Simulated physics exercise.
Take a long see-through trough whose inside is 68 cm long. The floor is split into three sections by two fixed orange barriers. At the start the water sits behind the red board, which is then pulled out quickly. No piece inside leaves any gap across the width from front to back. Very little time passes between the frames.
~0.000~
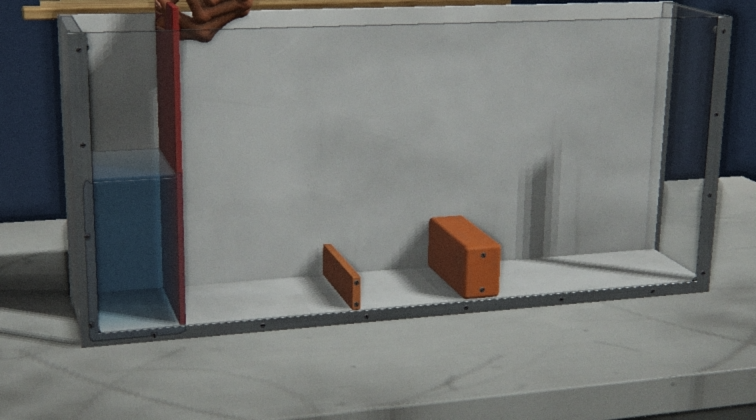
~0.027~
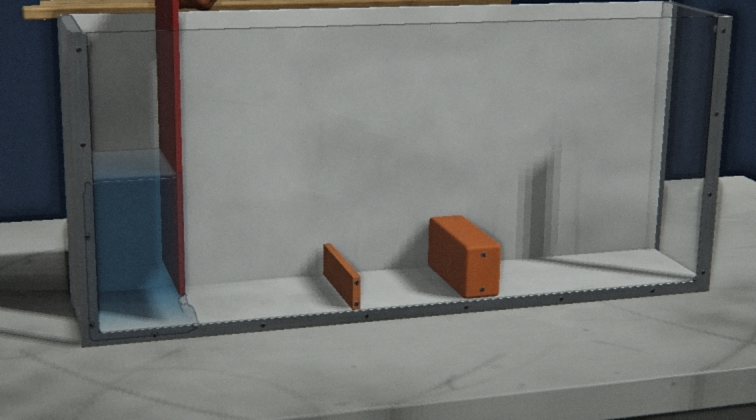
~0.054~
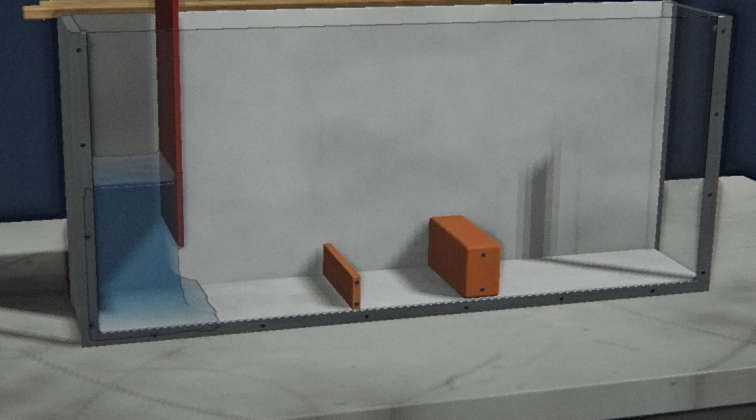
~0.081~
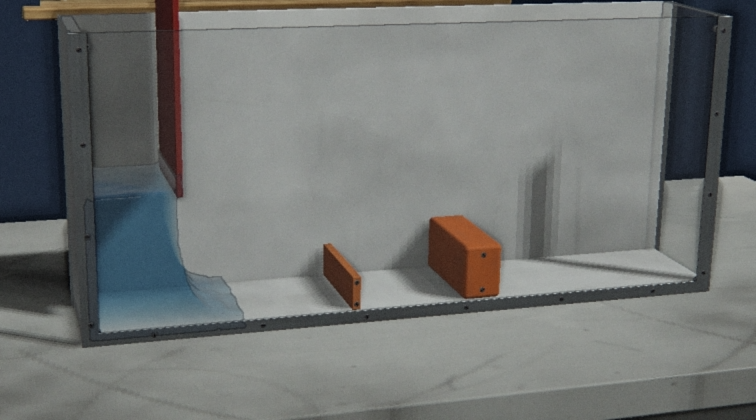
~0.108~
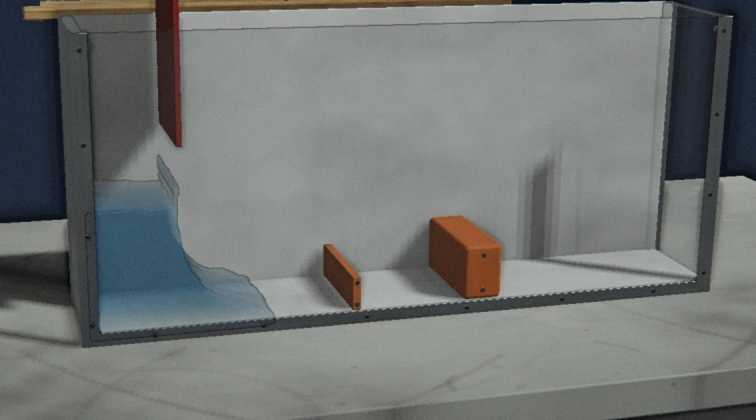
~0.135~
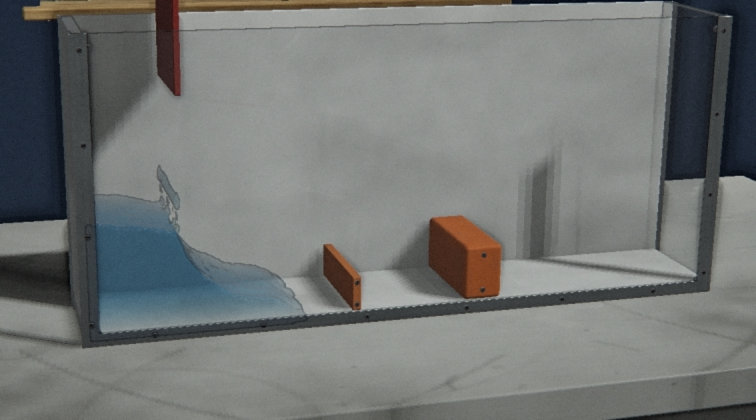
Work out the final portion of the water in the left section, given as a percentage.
About 52 per cent ends in the left section.
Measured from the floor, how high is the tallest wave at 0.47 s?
About 18.5 cm.
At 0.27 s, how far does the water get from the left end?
Roughly 32 centimetres out.
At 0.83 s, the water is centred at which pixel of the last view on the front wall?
Centre of mass, front wall: Approx. (365, 296).
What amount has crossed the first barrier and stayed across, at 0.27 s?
Near 14 in a hundred at that instant.
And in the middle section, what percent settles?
About 30 %.
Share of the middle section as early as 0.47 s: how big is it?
Near 26 in a hundred.
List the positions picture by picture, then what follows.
The surface at the left wall is at (99, 181); the front along the floor is at (179, 323); the board's lower edge is at (183, 323); the first barrier (thin) has its top at (357, 279); the second barrier (broad) has its top at (484, 248), in the first picture.
The surface at the left wall is at (99, 182); the front along the floor is at (197, 321); the board's lower edge is at (182, 294), in the second picture.
The surface at the left wall is at (99, 188); the front along the floor is at (217, 319); the board's lower edge is at (181, 245), in the third picture.
The surface at the left wall is at (100, 198); the front along the floor is at (243, 317); the board's lower edge is at (180, 196), in the fourth picture.
The surface at the left wall is at (101, 213); the front along the floor is at (272, 315); the board's lower edge is at (179, 146), in the fifth picture.
The surface at the left wall is at (101, 227); the front along the floor is at (303, 312); the board is clear, in the sixth picture.
By 0.27 s 87 per cent is still short of the first barrier, 0 is over the second.
By 0.47 s 58 per cent is still short of the first barrier, 15 is over the second.
By 0.83 s 52 per cent is still short of the first barrier, 17 is over the second.
At rest it is 53 per cent left, 30 middle, 17 right.
